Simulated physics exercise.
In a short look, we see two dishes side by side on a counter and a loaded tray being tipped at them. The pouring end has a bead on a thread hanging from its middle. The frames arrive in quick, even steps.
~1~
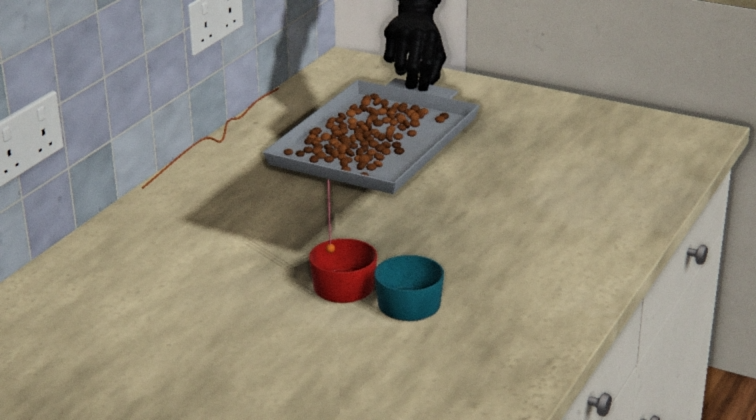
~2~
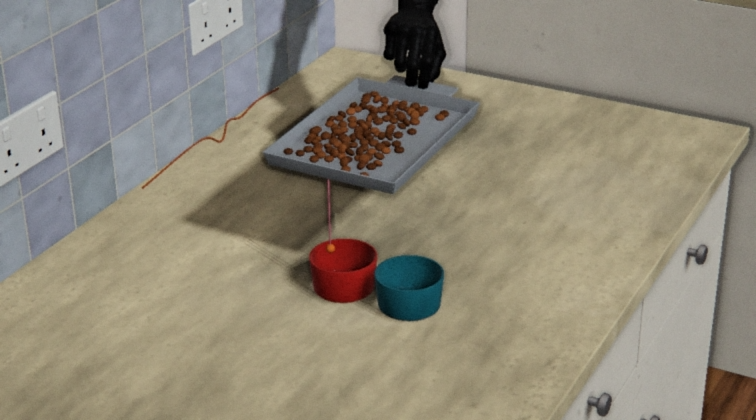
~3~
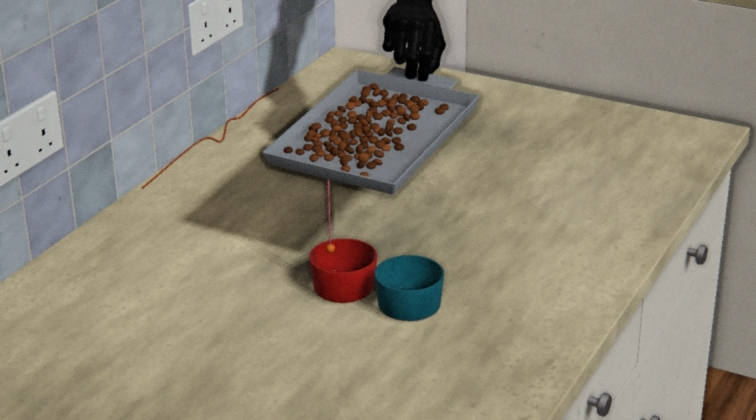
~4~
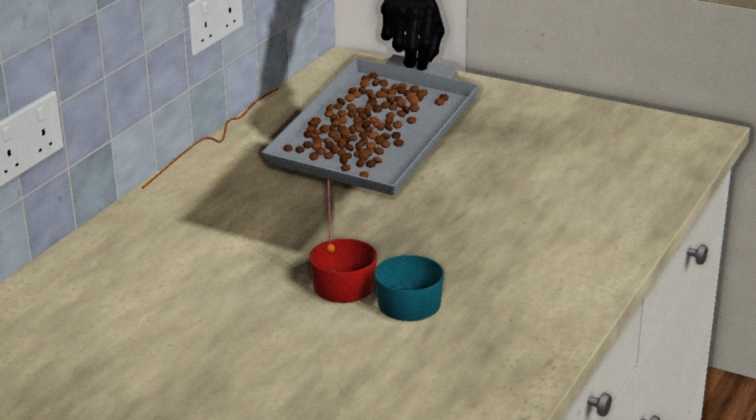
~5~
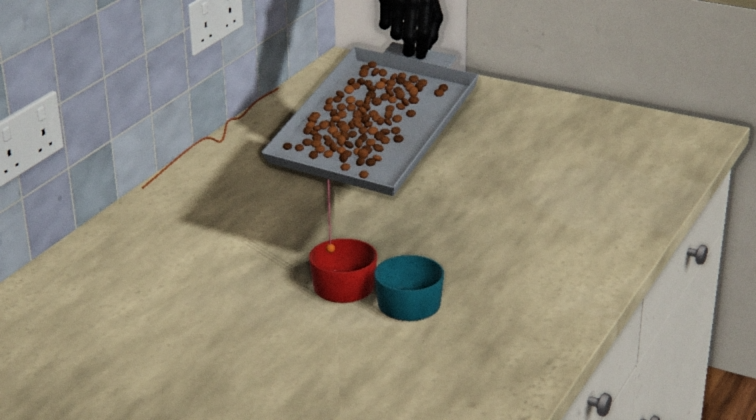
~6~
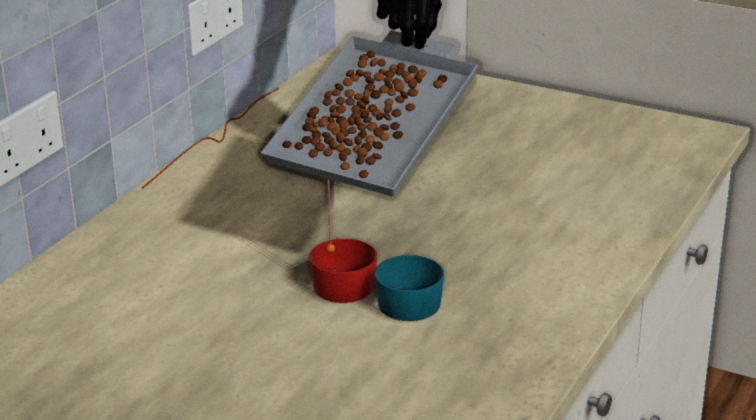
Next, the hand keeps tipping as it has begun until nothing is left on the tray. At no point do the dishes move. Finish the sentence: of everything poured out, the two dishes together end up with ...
They end up with a minority of it.
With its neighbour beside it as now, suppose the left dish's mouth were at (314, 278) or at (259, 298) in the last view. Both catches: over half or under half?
The pair would catch the greater share the first time and the lesser share the second time.
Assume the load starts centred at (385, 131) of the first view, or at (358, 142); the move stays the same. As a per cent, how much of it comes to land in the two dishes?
That would be 0 per cent, and then 0 per cent.
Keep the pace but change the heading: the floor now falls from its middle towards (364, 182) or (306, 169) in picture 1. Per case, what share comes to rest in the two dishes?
30 and 0 per cent, in that order.
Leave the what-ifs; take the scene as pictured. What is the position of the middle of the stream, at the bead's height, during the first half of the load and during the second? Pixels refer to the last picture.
It goes through near (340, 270) first, then near (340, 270).
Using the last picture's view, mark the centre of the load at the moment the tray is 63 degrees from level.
I'd put it at about (341, 169).
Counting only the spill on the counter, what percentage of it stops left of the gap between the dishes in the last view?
That's roughly 90 per cent of the pieces.
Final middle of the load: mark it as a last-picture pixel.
It settles centred around (324, 331).
Just after the last frame, tray tipped steeply; the larger part on the tray; about a tenth in the air.
A moment on, tray tipped past a quarter turn; roughly a quarter on the tray; roughly half outside both; roughly a quarter in the air.
Further on, tray tipped past a quarter turn; just a few in the right dish; almost all outside both.
When it is over, tray tipped past a quarter turn; just a few in the right dish; not one in the left dish; almost all outside both.
